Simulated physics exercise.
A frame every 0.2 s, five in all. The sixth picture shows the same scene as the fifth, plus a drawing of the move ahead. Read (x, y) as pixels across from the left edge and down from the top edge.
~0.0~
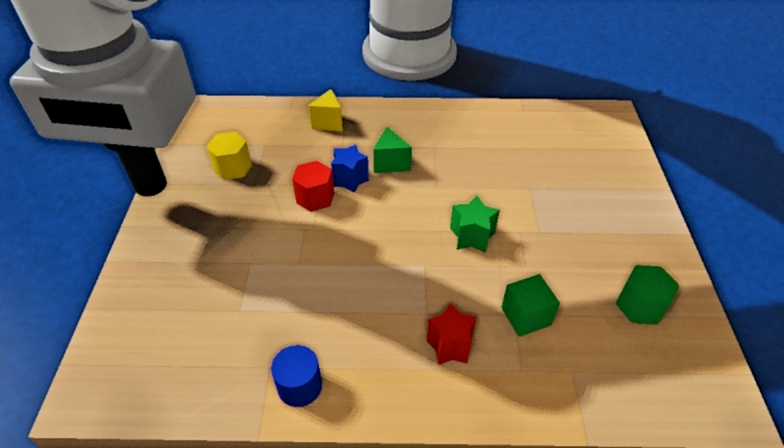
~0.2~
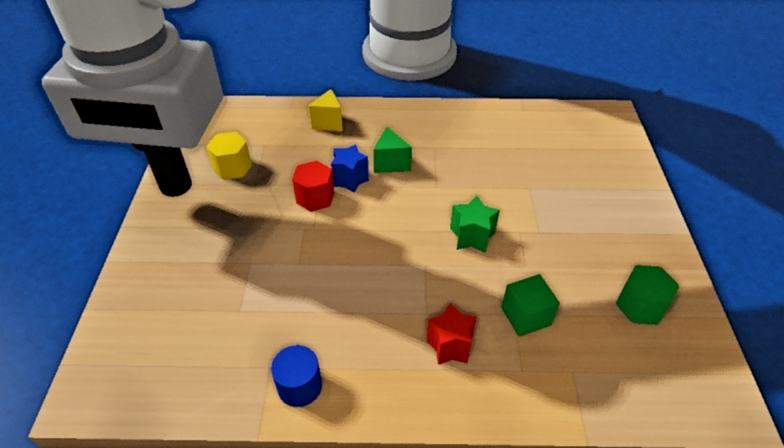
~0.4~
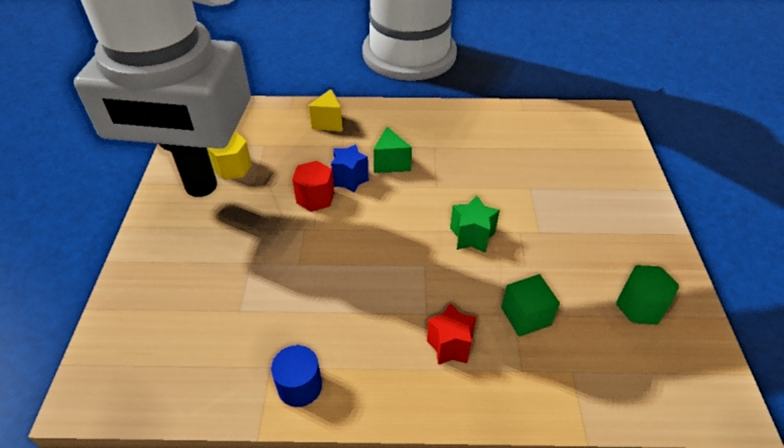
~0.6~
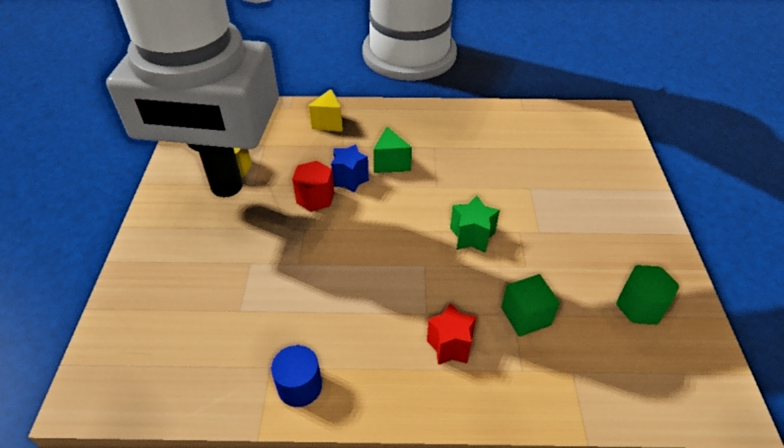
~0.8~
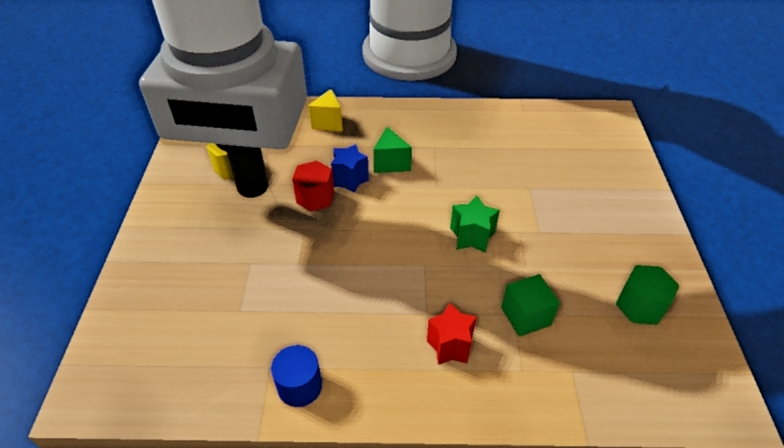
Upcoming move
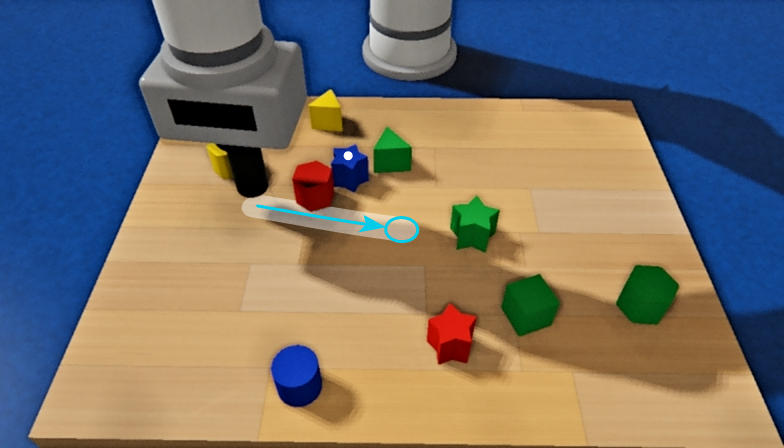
A grey robotic arm with a black cylindrical pusher slides steadily rightward along the upper left of a pale wooden board on a blue surface, seen from above at an angle by a still camera. Yellow, red, blue and green blocks sit towards the back, with a green star, two green blocks, a red star and a blue cylinder nearer. The pusher passes in front of the yellow hexagon and nears the red one, its shadow shifting along, while every block stays still.
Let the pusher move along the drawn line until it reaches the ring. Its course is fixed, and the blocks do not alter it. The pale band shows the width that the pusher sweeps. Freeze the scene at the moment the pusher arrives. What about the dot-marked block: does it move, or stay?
Displaced, by a centimetre or more.
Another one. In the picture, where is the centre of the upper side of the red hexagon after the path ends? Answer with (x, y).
The centre of its top will be at (349, 174).
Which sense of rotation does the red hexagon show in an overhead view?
Direction: Anticlockwise.
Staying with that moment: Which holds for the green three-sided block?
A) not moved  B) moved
Letter A.
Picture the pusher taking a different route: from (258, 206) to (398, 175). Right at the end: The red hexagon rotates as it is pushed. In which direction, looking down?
It spins clockwise.
The drawn path runs in a line from (258, 206) to (402, 229); the dot is on the blue star-shaped block.
On the path given first. One third of the way, pusher (302, 197); red hexagon (328, 171), turned 30° anticlockwise; blue star-shaped block (351, 153).
Two thirds of the way, pusher (352, 205); red hexagon (349, 174), turned 105° anticlockwise; blue star-shaped block (353, 148).
At the end, pusher (402, 212); yellow hexagon not moved; red hexagon (349, 174), turned 105° anticlockwise; blue star-shaped block (353, 148); green three-sided block not moved.
